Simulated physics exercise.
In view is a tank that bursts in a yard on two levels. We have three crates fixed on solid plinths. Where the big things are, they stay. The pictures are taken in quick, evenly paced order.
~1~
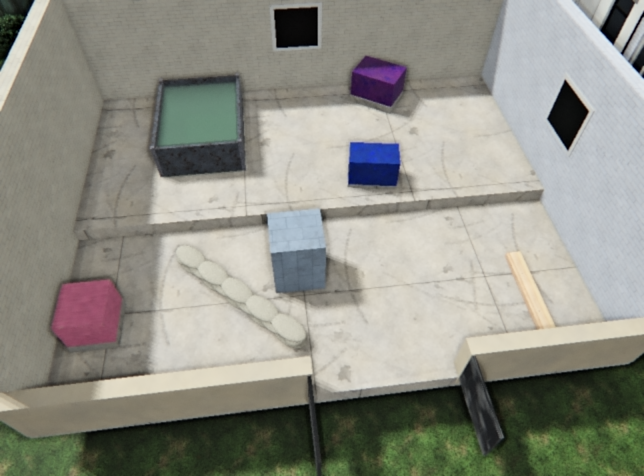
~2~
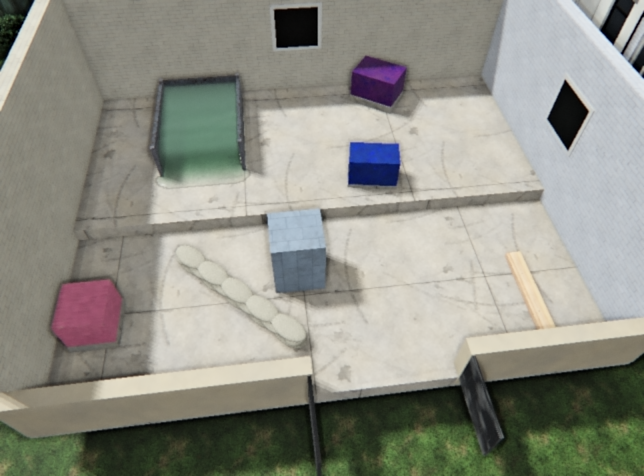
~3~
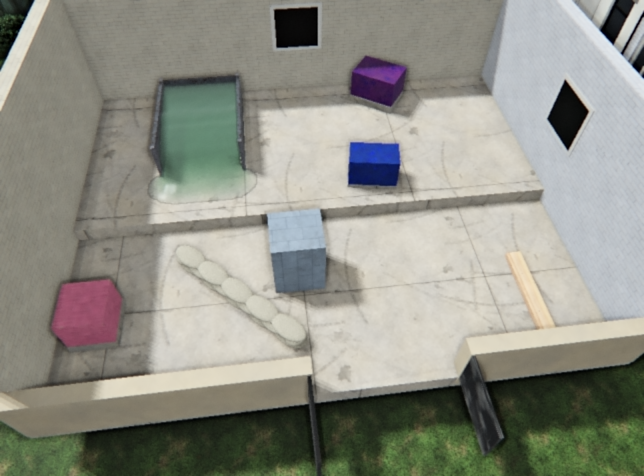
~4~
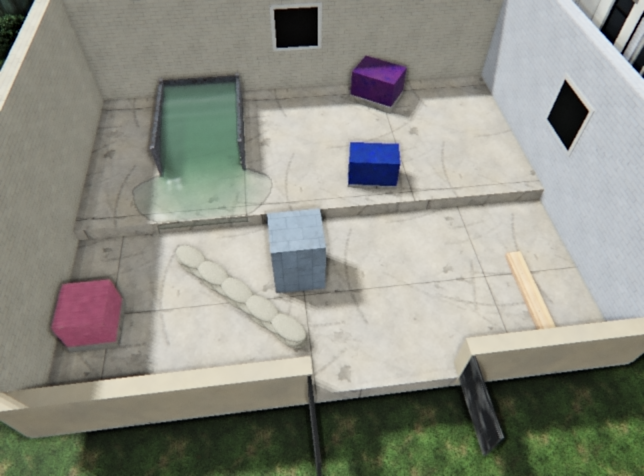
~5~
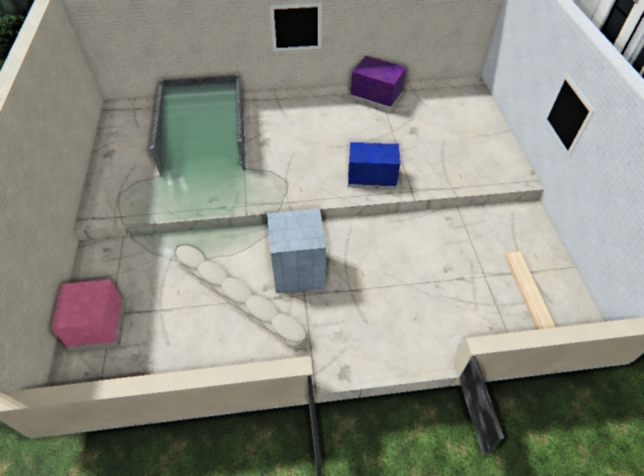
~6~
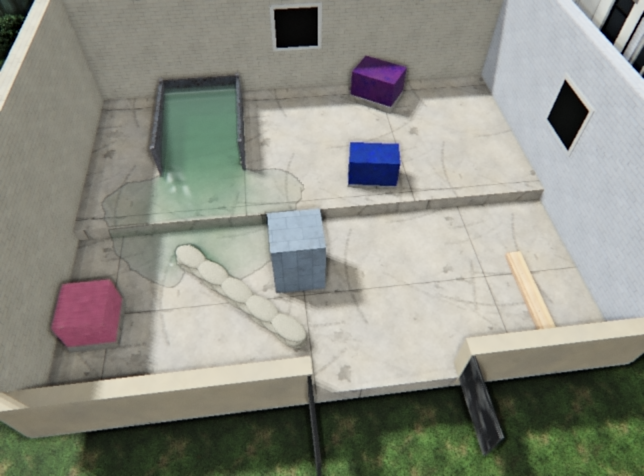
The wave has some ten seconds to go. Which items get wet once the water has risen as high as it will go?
The purple crate remains dry, the blue crate remains dry, the pink crate ends up wet.
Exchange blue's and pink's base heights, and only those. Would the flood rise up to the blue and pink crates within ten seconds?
Blue: Stays clear; pink: Is reached.
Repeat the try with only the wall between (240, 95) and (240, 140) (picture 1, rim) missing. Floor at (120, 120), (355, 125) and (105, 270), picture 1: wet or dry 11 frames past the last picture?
One after the other: Not flooded, under water, dry.
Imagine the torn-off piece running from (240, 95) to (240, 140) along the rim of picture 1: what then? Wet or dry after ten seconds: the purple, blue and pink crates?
Going through them, the purple crate gets reached, the blue crate gets reached and the pink crate is never reached.
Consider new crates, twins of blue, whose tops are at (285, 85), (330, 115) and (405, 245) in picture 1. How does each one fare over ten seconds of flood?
So, the first one stays clear of it, the next one stays clear of it, and the final one gets caught.
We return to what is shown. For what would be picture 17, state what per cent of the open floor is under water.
It comes to roughly 30 in a hundred.
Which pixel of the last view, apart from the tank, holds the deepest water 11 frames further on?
My estimate is about (262, 296).
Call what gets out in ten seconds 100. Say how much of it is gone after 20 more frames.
Close to 25 per cent.
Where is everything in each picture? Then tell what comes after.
In the first picture, the open tank at (199, 113) is whole and still.
In the second picture, the front is at (162, 183), out from the gap at (202, 164).
In the third picture, the front is at (154, 193), out from the gap at (202, 165).
In the fourth picture, the front is at (249, 210), out from the gap at (202, 166).
In the fifth picture, the front is at (174, 256), out from the gap at (202, 166).
In the sixth picture, water pours out at (202, 166) and has run to (231, 280).
A moment on, water covers 20 % of the floor; the purple crate not reached, the blue crate not reached, the pink crate water round its plinth.
Next, water covers 30 % of the floor; the purple crate not reached, the blue crate water round its plinth, the pink crate water round its plinth.
Then, water covers 45 % of the floor; the purple crate not reached, the blue crate water round its plinth, the pink crate water round its plinth.
Later, water covers 50 % of the floor; the purple crate not reached, the blue crate water round its plinth, the pink crate water round its plinth.
In the end, water covers 50 % of the floor; the purple crate stayed above the water, the blue crate stayed above the water, the pink crate was topped.
